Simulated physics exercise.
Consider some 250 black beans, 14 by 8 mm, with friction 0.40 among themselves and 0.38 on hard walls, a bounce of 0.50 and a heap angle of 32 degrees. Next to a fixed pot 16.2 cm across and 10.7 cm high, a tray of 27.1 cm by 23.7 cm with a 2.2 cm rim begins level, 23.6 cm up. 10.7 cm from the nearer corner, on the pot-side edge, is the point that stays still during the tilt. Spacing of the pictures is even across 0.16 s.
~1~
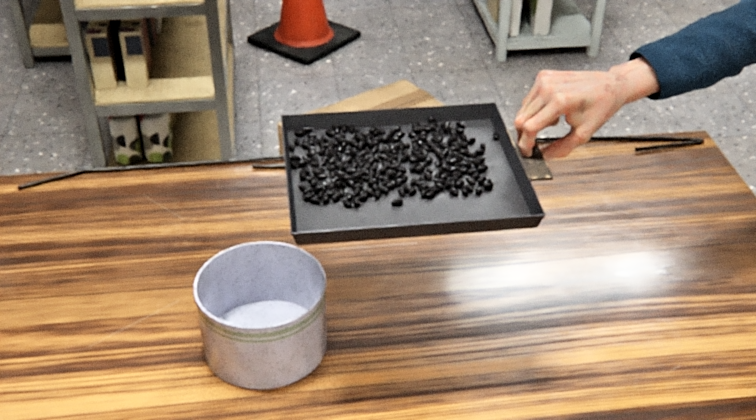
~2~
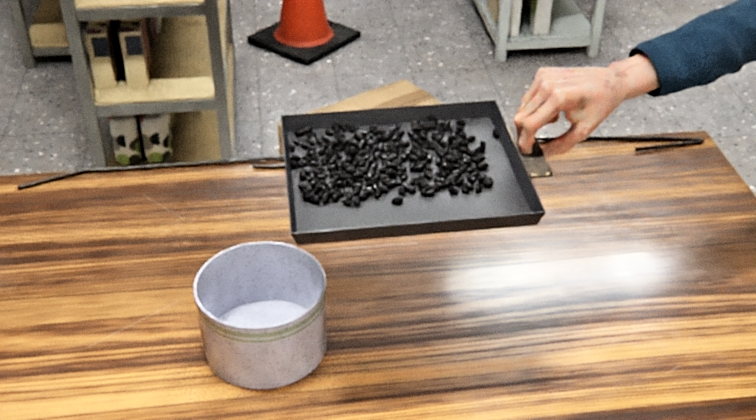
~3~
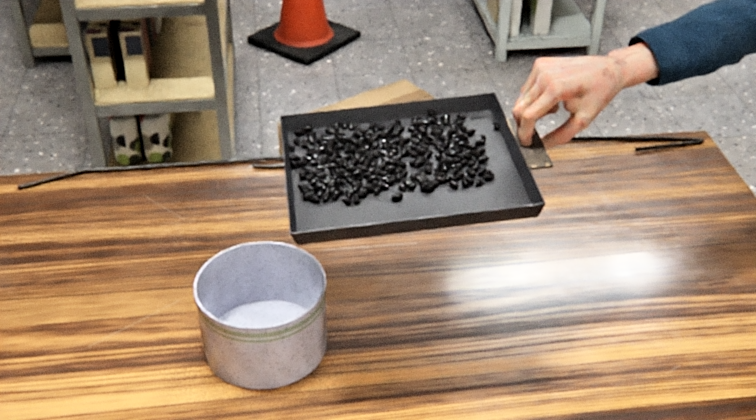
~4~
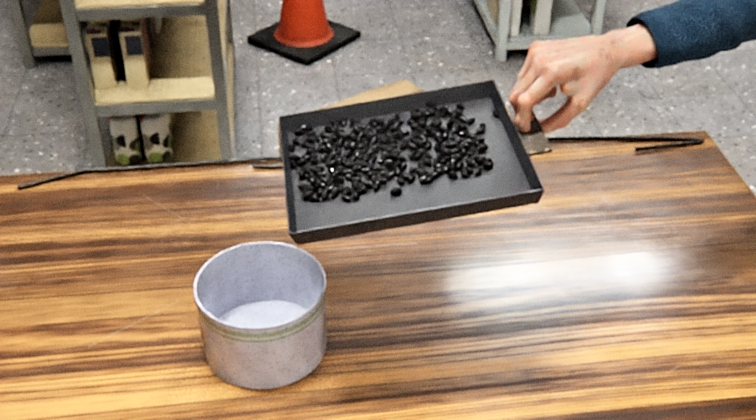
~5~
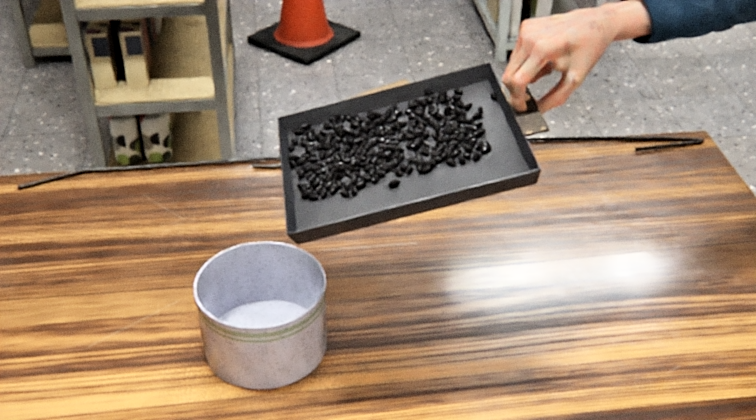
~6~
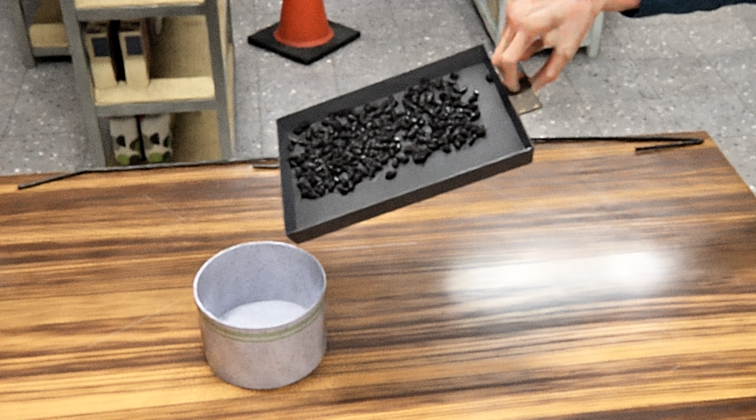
A dark rectangular tray of small black pieces starts out level above a wood-grain table, behind and to the right of a round metal pot. A hand at its right edge then raises that side, slowly at first and then more steeply, while the pieces stay spread across the tray.
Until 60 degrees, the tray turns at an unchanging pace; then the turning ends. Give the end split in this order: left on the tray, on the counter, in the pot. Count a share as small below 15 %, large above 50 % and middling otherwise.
Left on the tray: Middling. Counter: Middling. Pot: Middling.
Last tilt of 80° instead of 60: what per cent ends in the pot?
I'd expect some 40 per cent in the pot.
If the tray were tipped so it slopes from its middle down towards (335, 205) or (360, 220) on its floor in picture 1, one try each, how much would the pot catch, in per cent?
The share comes to roughly 15 in a hundred, then roughly 5 in a hundred.
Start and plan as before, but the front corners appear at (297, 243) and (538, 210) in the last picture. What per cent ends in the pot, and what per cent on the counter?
That works out as pot 5 and counter 55.
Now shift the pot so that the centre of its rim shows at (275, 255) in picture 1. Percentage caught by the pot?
I'd put it at around 25 per cent.
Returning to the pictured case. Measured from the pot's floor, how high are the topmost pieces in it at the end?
About 1.5 centimetres.
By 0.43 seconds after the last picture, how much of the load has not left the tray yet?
I'd put it at roughly 65 per cent.
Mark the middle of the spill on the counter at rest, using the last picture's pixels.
At rest, its centre lies at about (168, 284).
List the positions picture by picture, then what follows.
The first picture shows tray tilt 0 degrees, front corners at (297, 229) and (539, 212); middle of the pieces at (391, 161); pot at (260, 282).
The second picture shows tray tilt 1 degrees, front corners at (297, 229) and (539, 209); middle of the pieces at (391, 159).
The third picture shows tray tilt 3 degrees, front corners at (296, 229) and (539, 201), lowest corner left back; middle of the pieces at (390, 156).
The fourth picture shows tray tilt 7 degrees, front corners at (294, 229) and (537, 187), lowest corner left back; middle of the pieces at (390, 150).
The fifth picture shows tray tilt 13 degrees, front corners at (292, 229) and (534, 167), lowest corner left back; middle of the pieces at (388, 142).
The sixth picture shows tray tilt 19 degrees, front corners at (290, 229) and (527, 146), lowest corner left back; middle of the pieces at (384, 134); pot at (260, 282).
Then, 0.12 s after the last picture, tilt 42 degrees; the tray holds 100 %, the pot 0 %.
Then, 0.21 s after the last picture, tilt 57 degrees; the tray holds 100 %, the pot 0 %.
Then, 0.43 s after the last picture, tilt 60 degrees; the tray holds 65 %, the pot 0 %.
In the end, tray 40 %, counter 30 %, pot 30 %.
